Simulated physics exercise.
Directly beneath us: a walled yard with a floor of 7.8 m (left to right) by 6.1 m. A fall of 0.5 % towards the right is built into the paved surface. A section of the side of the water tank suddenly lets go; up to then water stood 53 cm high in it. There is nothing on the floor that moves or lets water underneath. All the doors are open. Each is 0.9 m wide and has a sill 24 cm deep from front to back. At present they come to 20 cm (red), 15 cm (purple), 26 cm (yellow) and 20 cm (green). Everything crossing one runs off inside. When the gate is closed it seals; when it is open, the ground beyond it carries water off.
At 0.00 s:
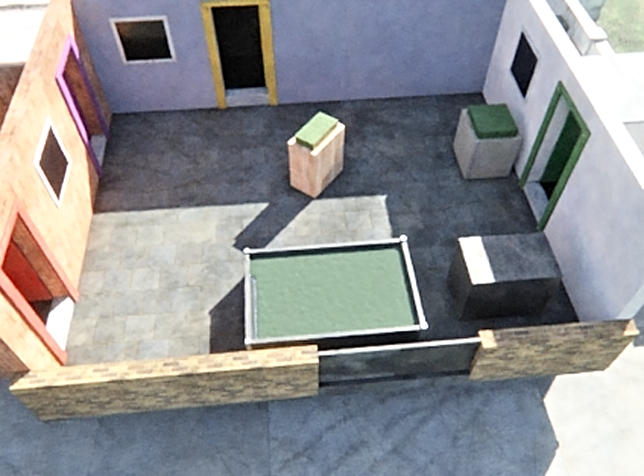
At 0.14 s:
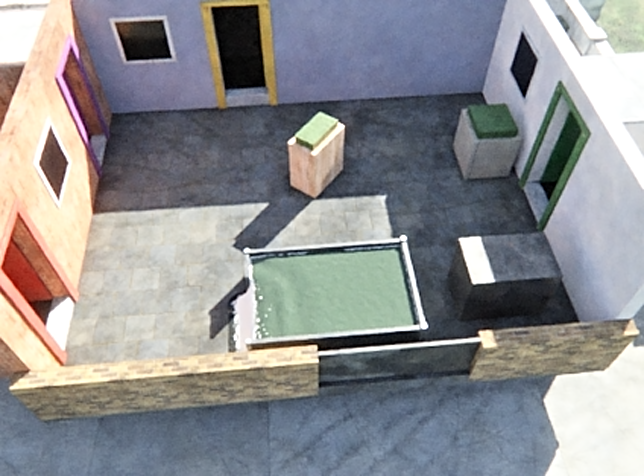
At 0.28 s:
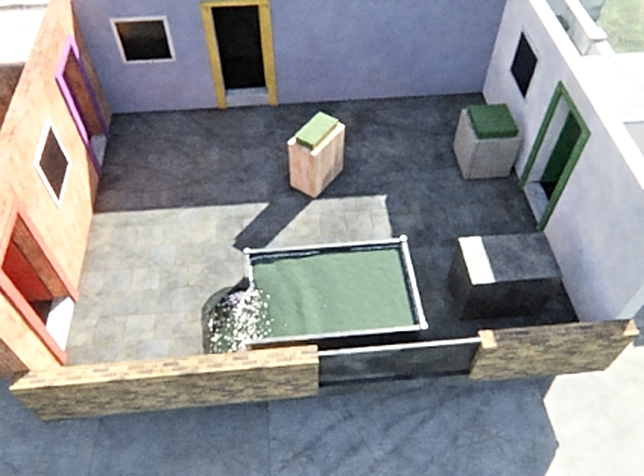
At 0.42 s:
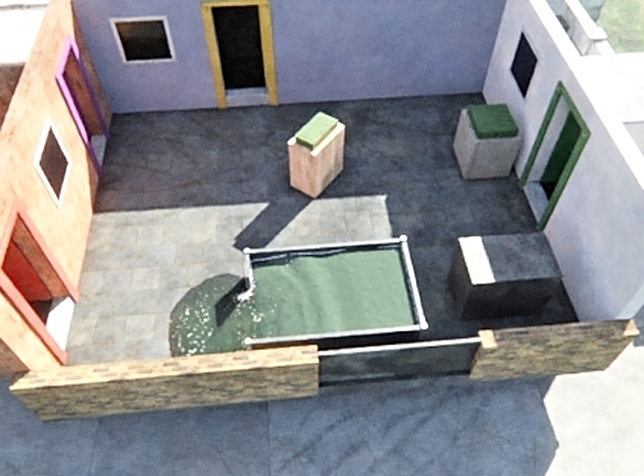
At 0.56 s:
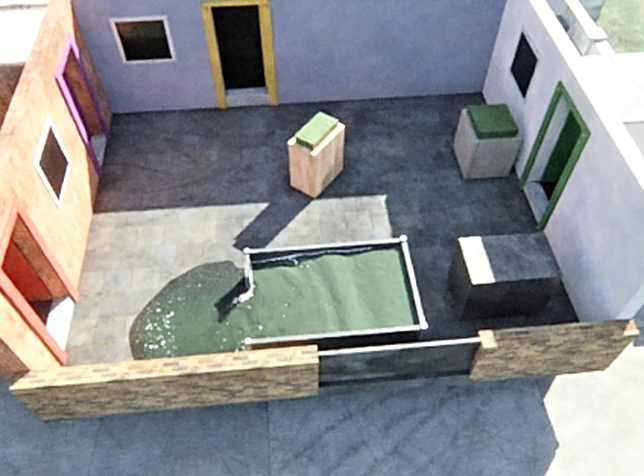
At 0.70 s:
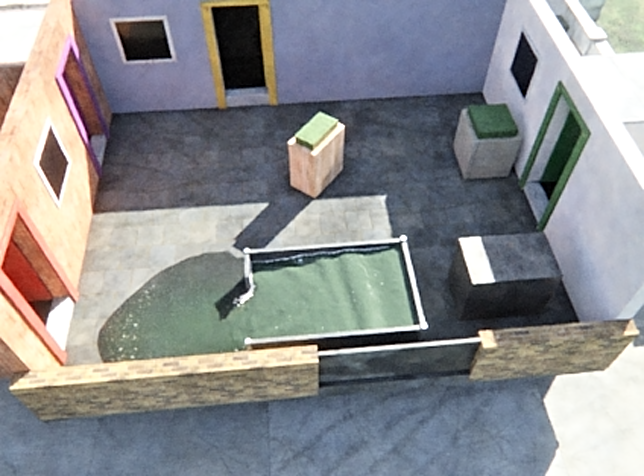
Green water pours from the left side of a white-rimmed rectangular tank, first as a pale, frothy burst, then as a dark, rounded sheet widening leftward across the grey paving. The unmoving camera looks steeply down into a walled yard with orange, lavender and white walls and a low brick front. Two green-topped blocks, a dark box, and red, purple, yellow and green doorways stay still around it.
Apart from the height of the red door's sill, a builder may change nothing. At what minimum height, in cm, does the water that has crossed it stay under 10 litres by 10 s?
From about 25 cm.
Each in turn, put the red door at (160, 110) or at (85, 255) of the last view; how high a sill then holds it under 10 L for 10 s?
First place around 14.5 cm, second around 11.5 cm.
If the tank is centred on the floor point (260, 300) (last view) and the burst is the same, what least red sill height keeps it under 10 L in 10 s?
Then roughly 29 cm.
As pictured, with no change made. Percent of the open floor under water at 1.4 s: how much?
The wet part is about 15 per cent.
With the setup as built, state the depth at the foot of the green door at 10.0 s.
It works out to about 2.0 centimetres deep.
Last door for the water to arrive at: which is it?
I'd say the green door.
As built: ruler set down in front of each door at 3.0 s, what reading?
Door by door in centimetres - red 27, purple 3, yellow 0, green 0.
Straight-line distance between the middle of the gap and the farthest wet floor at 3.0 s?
5.2 m.
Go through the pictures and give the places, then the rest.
The first picture shows still water, 53 cm deep, in the water tank at (331, 290); the red door at (43, 292) is dry.
In the second picture, the gap is at (253, 323), the front 0.3 m out at (232, 311); the back of the water tank holds 53 cm.
In the third picture, water pours out at (253, 323) and has run 0.7 m, to (208, 347); about 9 cm deep outside, 53 cm at the back.
In the fourth picture, the gap is at (253, 324), the front 1.2 m out at (176, 346); the back of the water tank holds 53 cm.
In the fifth picture, the front is at (136, 339), 1.8 m from the gap at (253, 323); 2.8 m2 of floor is wet, 53 cm left at the back.
In the sixth picture, water pours out at (253, 323) and has run 2.2 m, to (103, 342); about 5 cm deep outside, 53 cm at the back; 0.6 m in a straight line remain to the red door at (43, 292).
After 1.4 s water covers 15 % of the floor, deepest (40 cm) near (56, 394); 21 cm at the red door, 0 litres in over its 20 cm sill.
After 3.0 s water covers 25 % of the floor, deepest (29 cm) near (59, 382); 27 cm at the red door, 28 litres in over its 20 cm sill.
After 10.0 s water covers 75 % of the floor, deepest (12 cm) near (481, 137); 5 cm at the red door, 44 litres in over its 20 cm sill.
At the red door as built, the water arrived by 0.9 s and peaked near 29 cm at 2.2 s.
With a sill of 21 cm, 35 litres would have come in within the 10 s; with 28.5 cm, 3 litres. So under 10 litres takes about 25 cm.
